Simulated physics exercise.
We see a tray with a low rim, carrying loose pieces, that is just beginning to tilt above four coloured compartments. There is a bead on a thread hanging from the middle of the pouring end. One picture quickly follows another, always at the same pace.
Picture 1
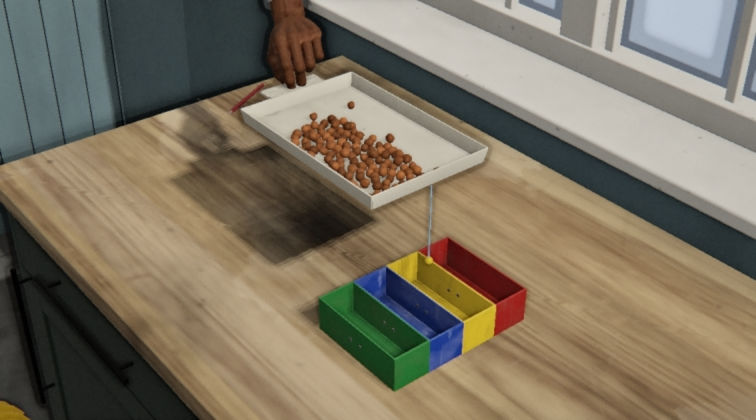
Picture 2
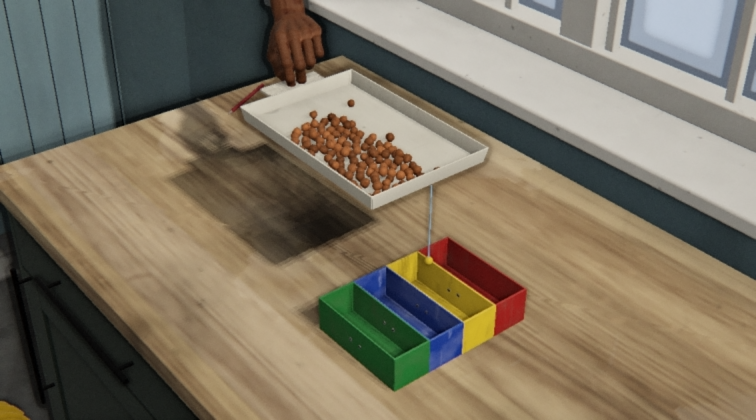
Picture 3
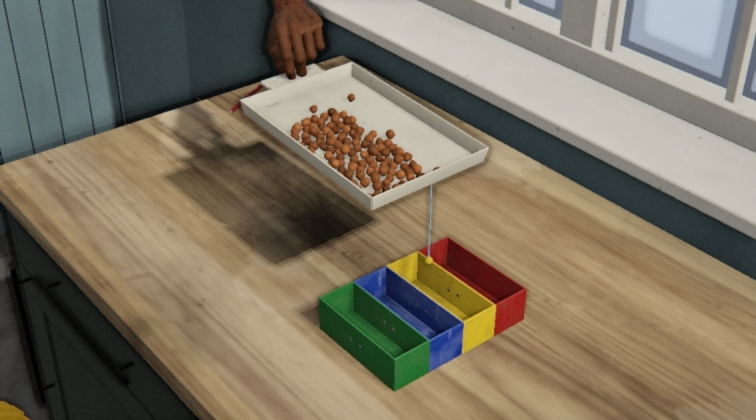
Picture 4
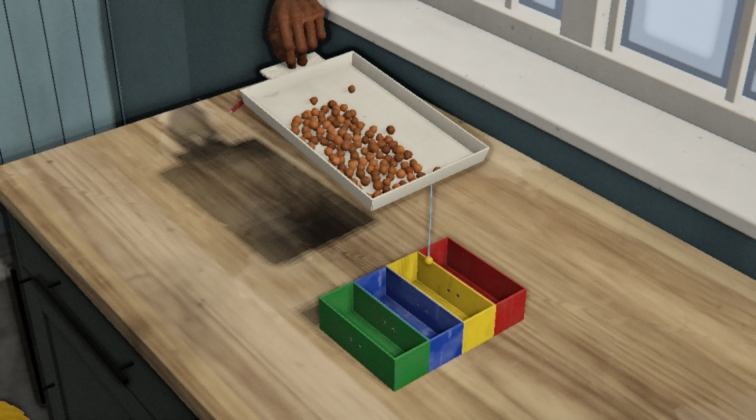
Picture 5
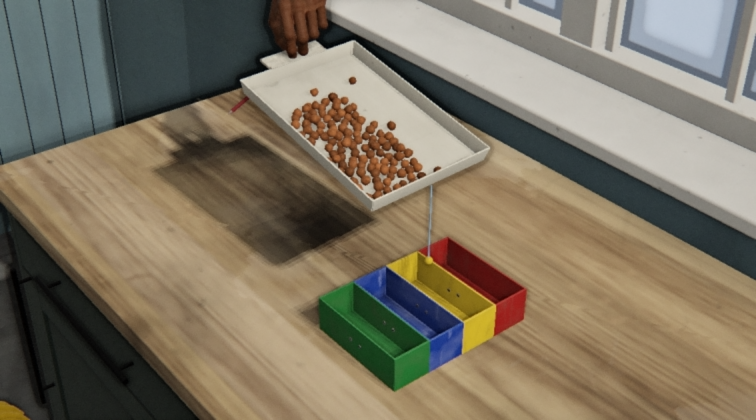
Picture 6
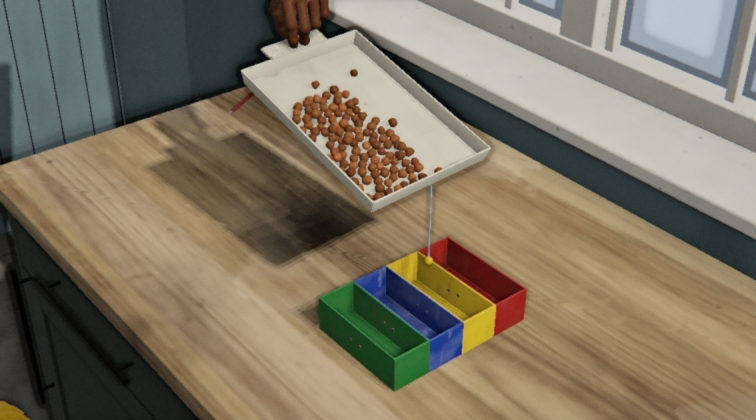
A hand gripped the back of a white tray of small brown hazelnuts above green, blue, yellow and red compartments, then slowly raised that end, tilting the tray slightly while the nuts barely shifted.
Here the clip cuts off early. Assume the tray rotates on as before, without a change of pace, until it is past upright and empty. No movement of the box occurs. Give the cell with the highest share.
Highest share: The blue cell.
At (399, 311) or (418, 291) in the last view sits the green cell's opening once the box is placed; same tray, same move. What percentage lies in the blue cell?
In order: 30 percent and 10 percent.
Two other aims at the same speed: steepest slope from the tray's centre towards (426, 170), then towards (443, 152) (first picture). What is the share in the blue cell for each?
The first comes to 20 %, while the second comes to 0 %.
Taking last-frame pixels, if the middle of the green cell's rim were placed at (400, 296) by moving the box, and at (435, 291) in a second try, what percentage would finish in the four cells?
Near 70 and 40 percent respectively.
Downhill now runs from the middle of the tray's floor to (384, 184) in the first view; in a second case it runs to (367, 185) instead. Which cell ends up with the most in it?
Case 1 - blue. Case 2 - that blue cell.
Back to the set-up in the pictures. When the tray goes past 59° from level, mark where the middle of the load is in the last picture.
Its middle sits at about pixel (395, 156).
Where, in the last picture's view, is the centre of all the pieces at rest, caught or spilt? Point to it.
Somewhere around (421, 336) in the final view.
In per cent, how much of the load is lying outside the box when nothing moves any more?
Close to 0 percent, I reckon.
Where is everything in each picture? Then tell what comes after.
The first frame shows corners of the pouring end (372, 194) and (484, 148), level; middle of the load (352, 156), hazelnuts; bead on its thread (428, 261); green cell (412, 363); blue cell (446, 344); yellow cell (479, 326); red cell (510, 309).
The second frame shows corners of the pouring end (372, 195) and (484, 148), level; middle of the load (352, 155).
The third frame shows corners of the pouring end (373, 196) and (484, 147), tipped barely, lowest at the left corner; middle of the load (352, 153).
The fourth frame shows corners of the pouring end (373, 197) and (485, 147), tipped a little, lowest at the left corner; middle of the load (352, 149).
The fifth frame shows corners of the pouring end (374, 198) and (486, 147), tipped a little, lowest at the left corner; middle of the load (353, 146).
The sixth frame shows corners of the pouring end (374, 200) and (486, 147), tipped a little, lowest at the left corner; middle of the load (354, 143); green cell (412, 363); blue cell (446, 344); yellow cell (479, 326); red cell (510, 309).
Just after the last frame, tray tipped steeply; almost all on the tray; just a few falling or outside the box.
A moment on, tray tipped right over; almost all on the tray; just a few in the red cell; just a few in the green cell; just a few in the yellow cell; just a few falling or outside the box.
Further on, tray tipped past a quarter turn; roughly half in the blue cell; roughly a quarter in the green cell; roughly a quarter in the yellow cell; about a tenth in the red cell; about a tenth falling or outside the box.
When it is over, tray tipped past a quarter turn; roughly half in the blue cell; roughly a quarter in the green cell; roughly a quarter in the yellow cell; about a tenth in the red cell; about a tenth outside the box.
